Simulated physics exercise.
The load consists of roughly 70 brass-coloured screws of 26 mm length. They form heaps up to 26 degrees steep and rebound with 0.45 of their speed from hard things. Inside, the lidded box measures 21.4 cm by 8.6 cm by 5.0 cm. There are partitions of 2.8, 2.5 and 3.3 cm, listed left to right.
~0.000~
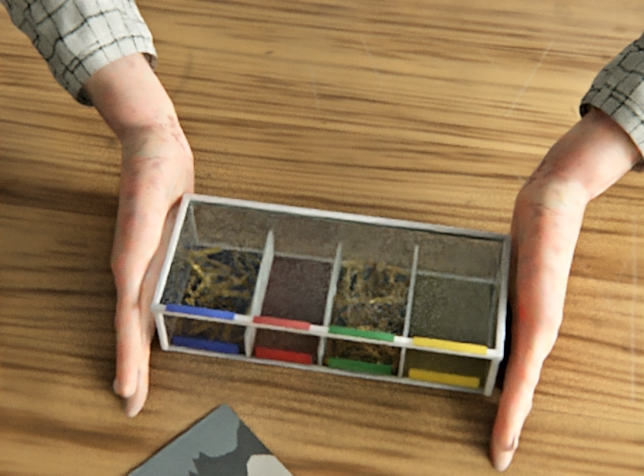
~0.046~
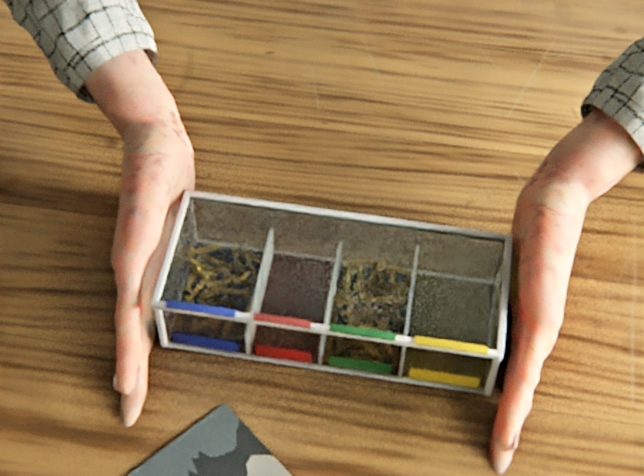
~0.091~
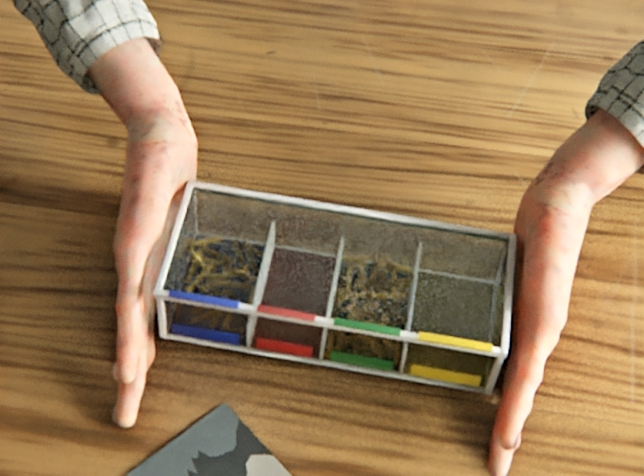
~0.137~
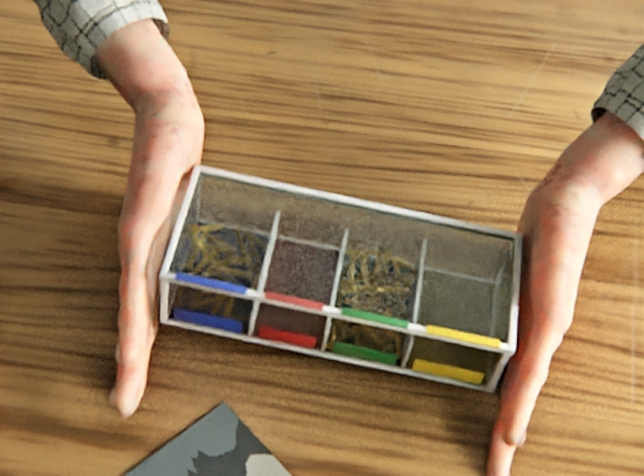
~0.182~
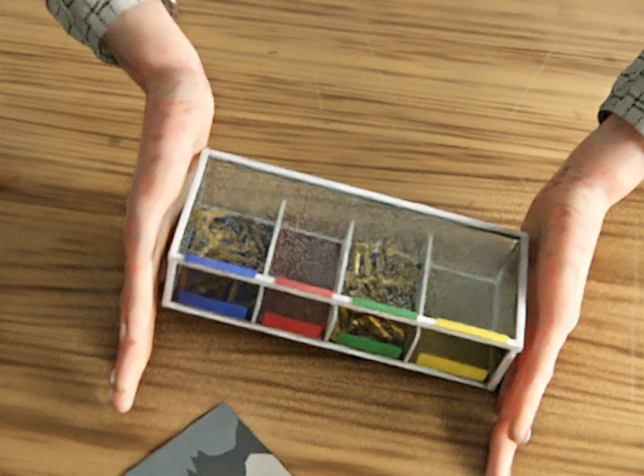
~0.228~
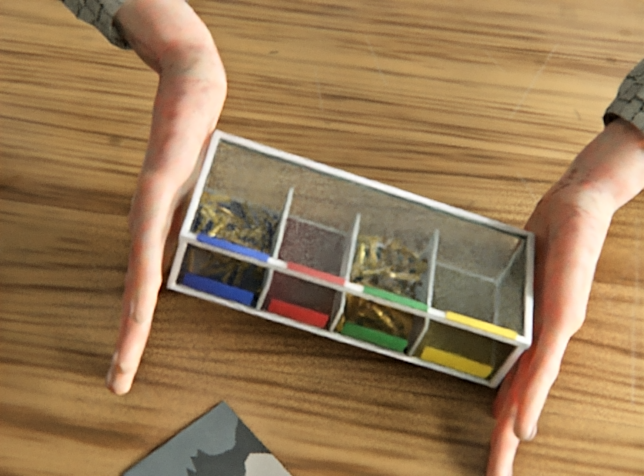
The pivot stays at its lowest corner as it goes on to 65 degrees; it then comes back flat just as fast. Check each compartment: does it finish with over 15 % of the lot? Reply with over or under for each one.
Red: Under, blue: Over, green: Over, yellow: Under.
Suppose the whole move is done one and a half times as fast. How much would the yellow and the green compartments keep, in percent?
Per cent held - yellow: 0, green: 65.
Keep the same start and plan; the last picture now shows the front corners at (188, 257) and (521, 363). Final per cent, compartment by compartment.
That leaves red with 0 percent, blue with 35, green with 65 and yellow with 0 percent.
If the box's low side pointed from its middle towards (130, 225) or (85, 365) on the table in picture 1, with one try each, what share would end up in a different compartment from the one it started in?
Around 5 % for the first direction, around 5 % for the second.
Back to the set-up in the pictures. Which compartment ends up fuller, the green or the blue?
Green.
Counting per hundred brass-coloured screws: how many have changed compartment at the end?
0 percent.
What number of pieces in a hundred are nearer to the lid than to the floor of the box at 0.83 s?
About 0 per cent.
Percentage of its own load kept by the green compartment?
Share retained: Some 100 per cent.
After 0.83 s, tilt 64 degrees; blue 35 %, green 65 %.
After 1.22 s, tilt 27 degrees; blue 35 %, green 65 %.
After 1.71 s, tilt 0 degrees; blue 35 %, green 65 %.
At rest (2.1 s), red 0 %, blue 35 %, green 65 %, yellow 0 %.
